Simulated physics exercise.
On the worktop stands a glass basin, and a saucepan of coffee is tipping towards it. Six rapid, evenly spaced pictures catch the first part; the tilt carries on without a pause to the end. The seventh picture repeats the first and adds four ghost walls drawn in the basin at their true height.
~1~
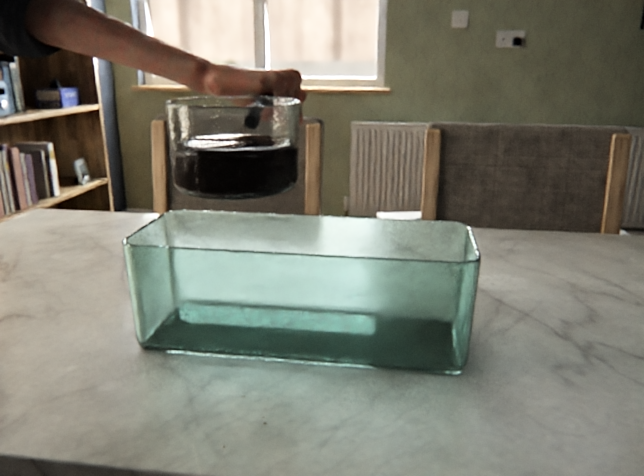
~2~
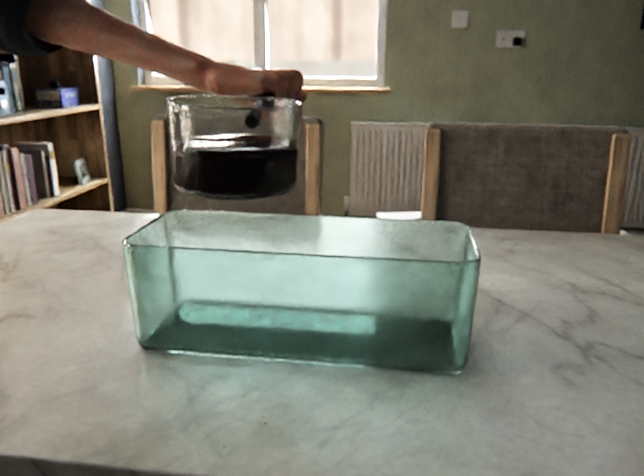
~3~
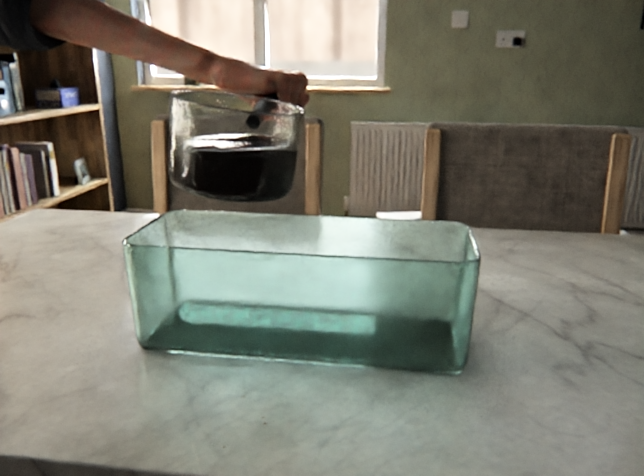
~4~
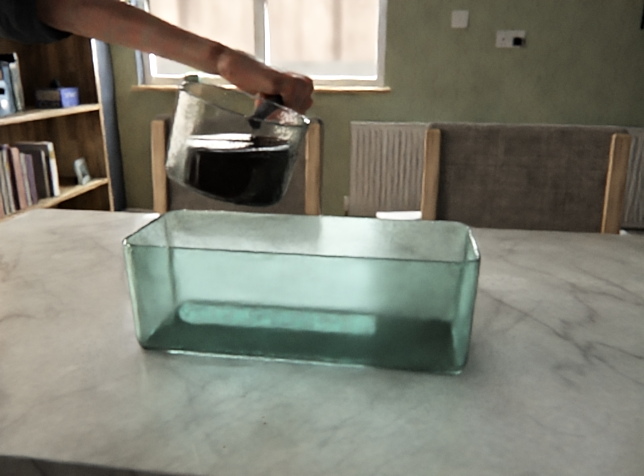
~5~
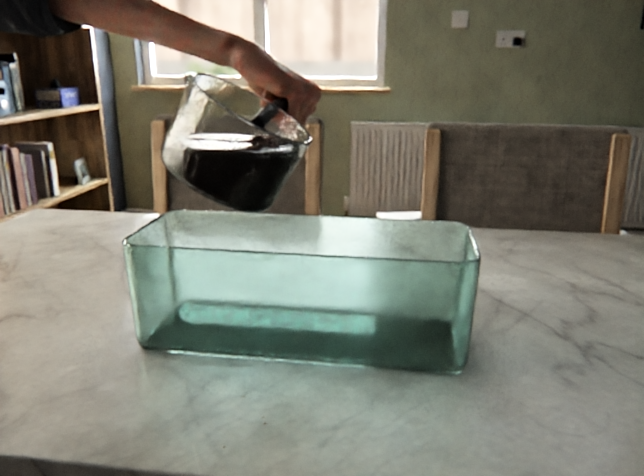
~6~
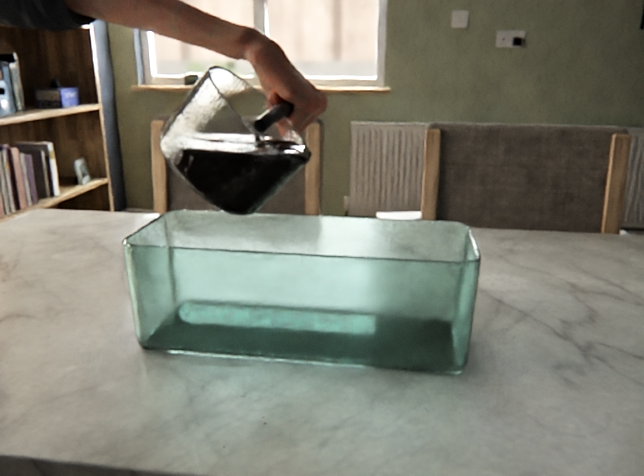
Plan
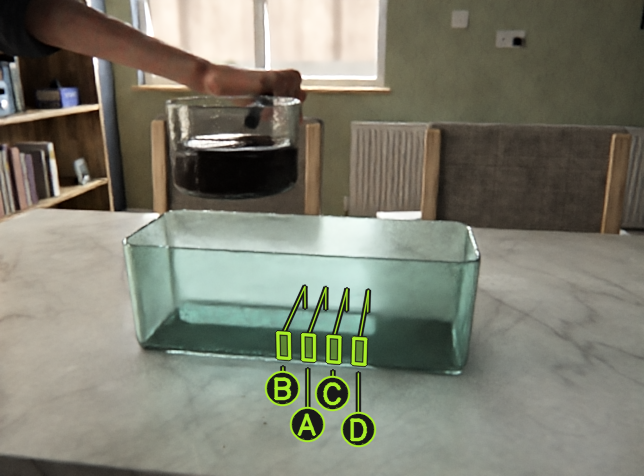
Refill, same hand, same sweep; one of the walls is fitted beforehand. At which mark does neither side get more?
Place C.
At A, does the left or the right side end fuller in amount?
The right side.
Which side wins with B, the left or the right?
The right side.
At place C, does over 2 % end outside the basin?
No, it does not.
In lime, A at (307, 368); B at (282, 366); C at (332, 371); D at (358, 373).
If A is chosen, about 25 % ends left of the wall and 75 % right of it.
If B is chosen, about 11 % ends left of the wall and 89 % right of it.
If C is chosen, about 49 % ends left of the wall and 50 % right of it.
If D is chosen, about 84 % ends left of the wall and 15 % right of it.
